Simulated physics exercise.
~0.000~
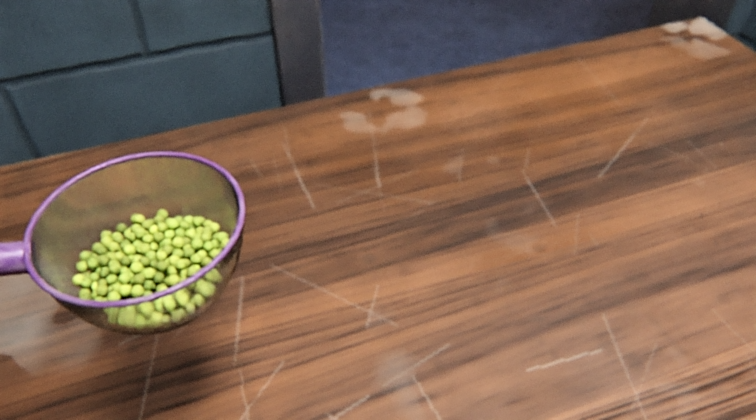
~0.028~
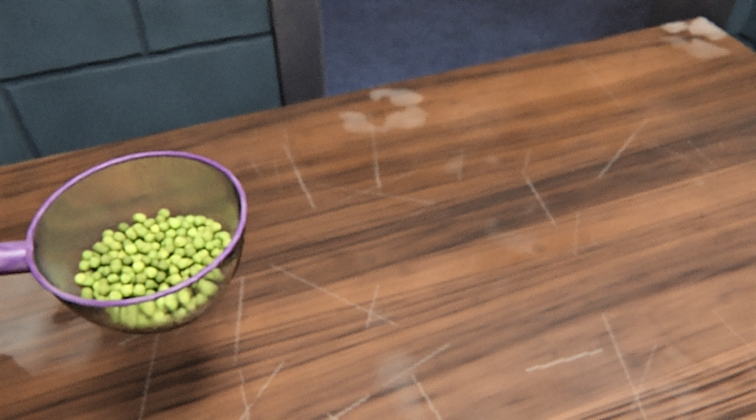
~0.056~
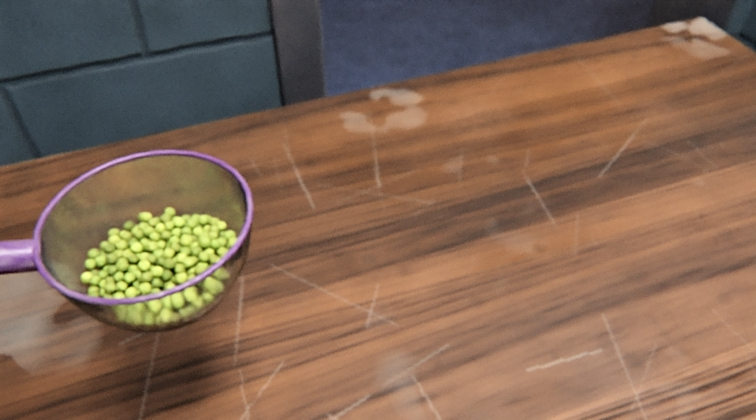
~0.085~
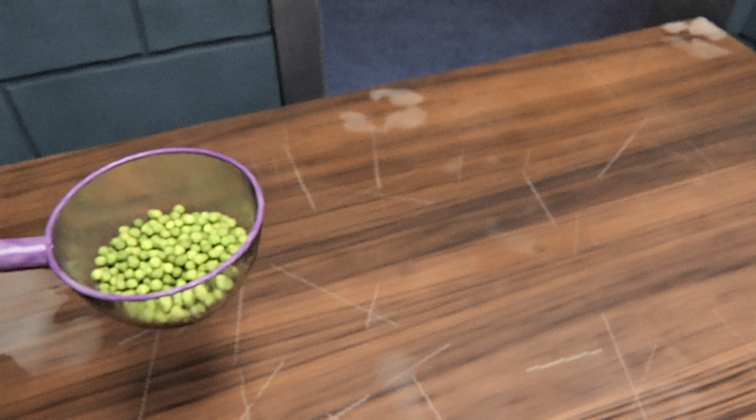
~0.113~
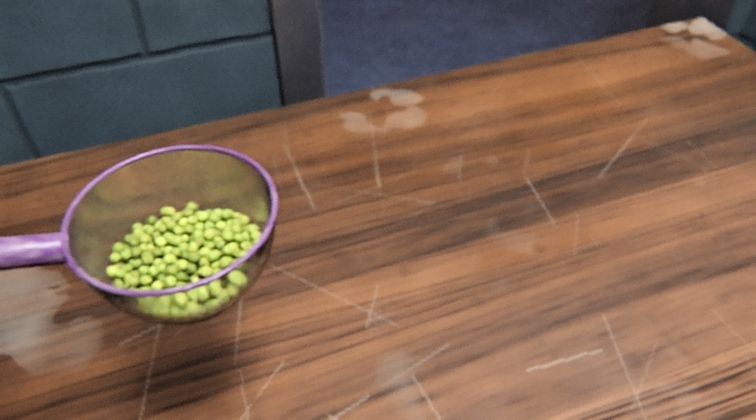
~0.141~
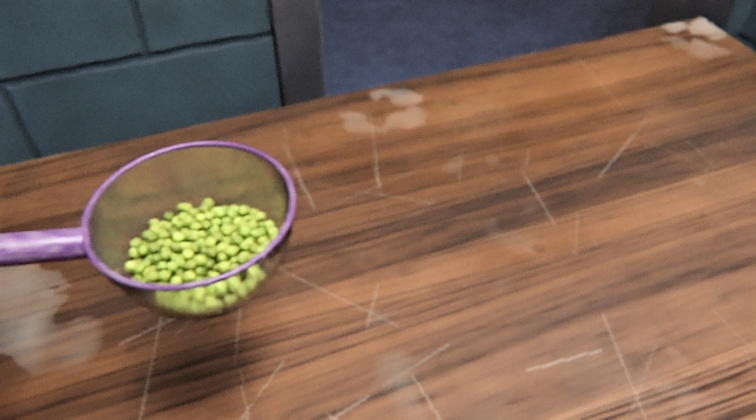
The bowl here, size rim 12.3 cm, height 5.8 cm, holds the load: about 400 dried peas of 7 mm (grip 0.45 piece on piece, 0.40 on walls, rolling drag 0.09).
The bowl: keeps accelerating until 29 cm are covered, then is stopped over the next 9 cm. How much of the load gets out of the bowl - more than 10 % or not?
Not more than 10 %.
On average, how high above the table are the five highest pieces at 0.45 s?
About 19 cm above the table.
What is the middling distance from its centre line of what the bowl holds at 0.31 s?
I'd say somewhere around 3.0 cm.
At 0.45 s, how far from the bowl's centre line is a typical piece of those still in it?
Some 3.0 centimetres from the centre line.
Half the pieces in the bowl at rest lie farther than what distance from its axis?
That would be about 3.0 centimetres.
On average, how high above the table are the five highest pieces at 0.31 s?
19 cm.
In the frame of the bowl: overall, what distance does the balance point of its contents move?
Displacement: Around 1.5 cm.
After 0.31 s, tilt 0 degrees; bowl 100 %; middle of all pieces near (378, 210).
After 0.45 s, tilt 0 degrees; bowl 100 %; middle of all pieces near (580, 156).
After 0.58 s, tilt 0 degrees; bowl 100 %; middle of all pieces near (658, 132).
Then, at 0.70 s, tilt 0 degrees; bowl 100 %; middle of all pieces near (656, 134).
At rest (1.0 s), bowl 100 %.
